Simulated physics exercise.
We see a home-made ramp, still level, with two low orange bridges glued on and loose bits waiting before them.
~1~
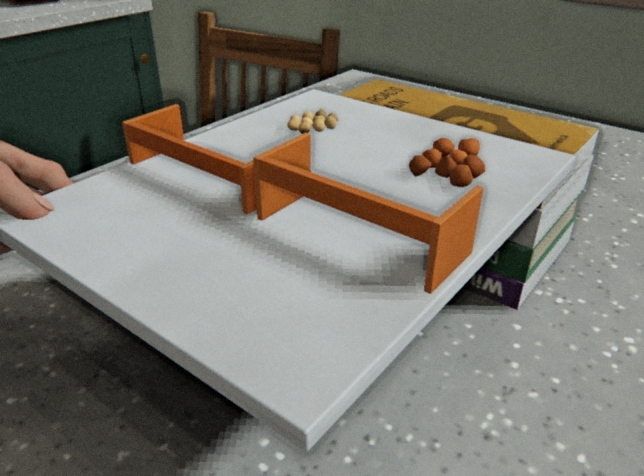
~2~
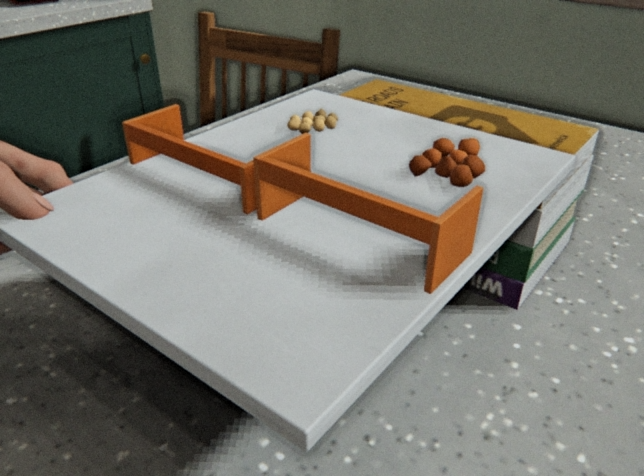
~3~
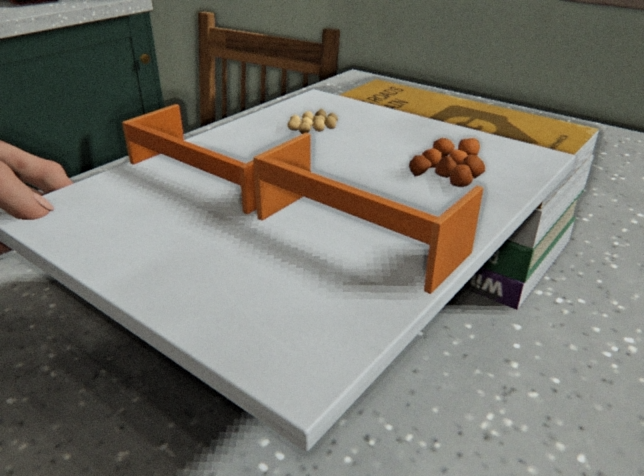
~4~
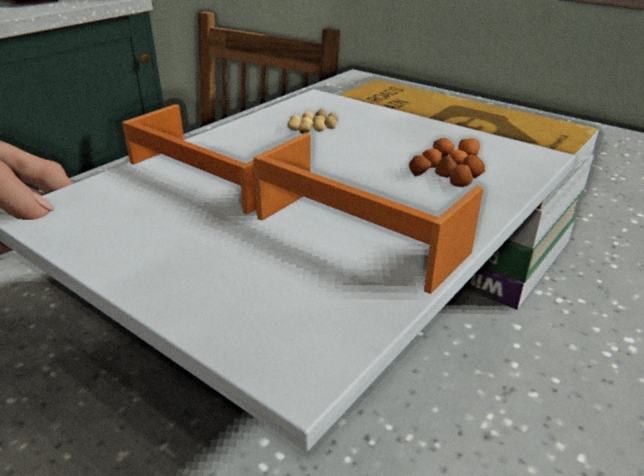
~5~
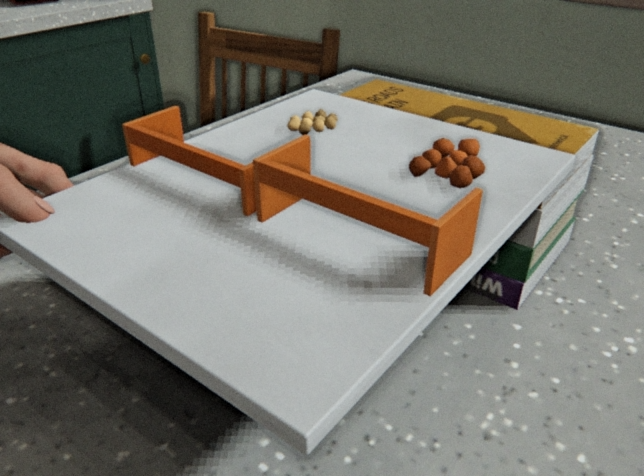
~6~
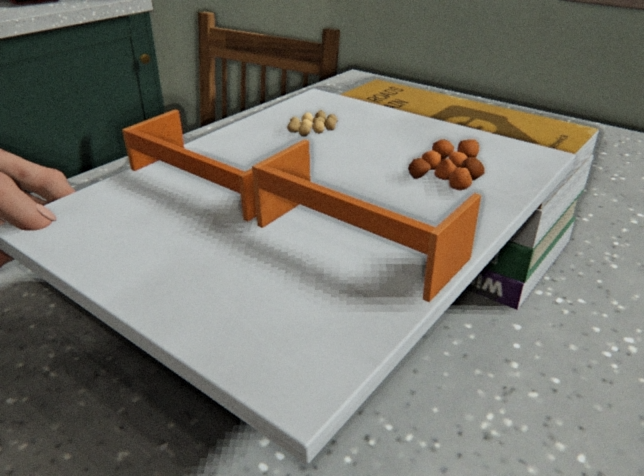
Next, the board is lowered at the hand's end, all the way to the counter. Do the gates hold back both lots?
Nearer handful: It passes beneath the bar. Farther handful: It passes beneath the bar.
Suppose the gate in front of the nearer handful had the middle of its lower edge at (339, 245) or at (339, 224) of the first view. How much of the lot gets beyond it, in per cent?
The first gives 0 %, the second 100 %.
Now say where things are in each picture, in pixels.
The first picture shows held end of the board at (303, 414), level; book pile at (443, 132), nearly half as high as the board is long; nearer handful at (457, 159), a few coated peanuts; farther handful at (319, 121), a few dried chickpeas; nearer gate at (340, 196), its slot higher than a piece; farther gate at (183, 151), its slot higher than a piece.
The second picture shows held end of the board at (303, 414), level; farther handful at (319, 121).
The third picture shows held end of the board at (303, 414), level; nearer handful at (457, 159).
The fourth picture shows held end of the board at (303, 414), level; farther handful at (319, 121).
The fifth picture shows held end of the board at (303, 417), level; nearer handful at (457, 159).
The sixth picture shows held end of the board at (303, 427), down by 2°; book pile at (443, 132); nearer handful at (456, 160), not moving; farther handful at (319, 122), not moving; nearer gate at (338, 206); farther gate at (183, 159).
Then, 0.58 s after the last picture, board sloping at 15°; nearer handful on its way down; farther handful where it was.
Then, 1.08 s after the last picture, board resting at 25°; nearer handful all past its gate; farther handful all past its gate.
At rest, board resting at 25°; nearer handful all past its gate; farther handful all past its gate.
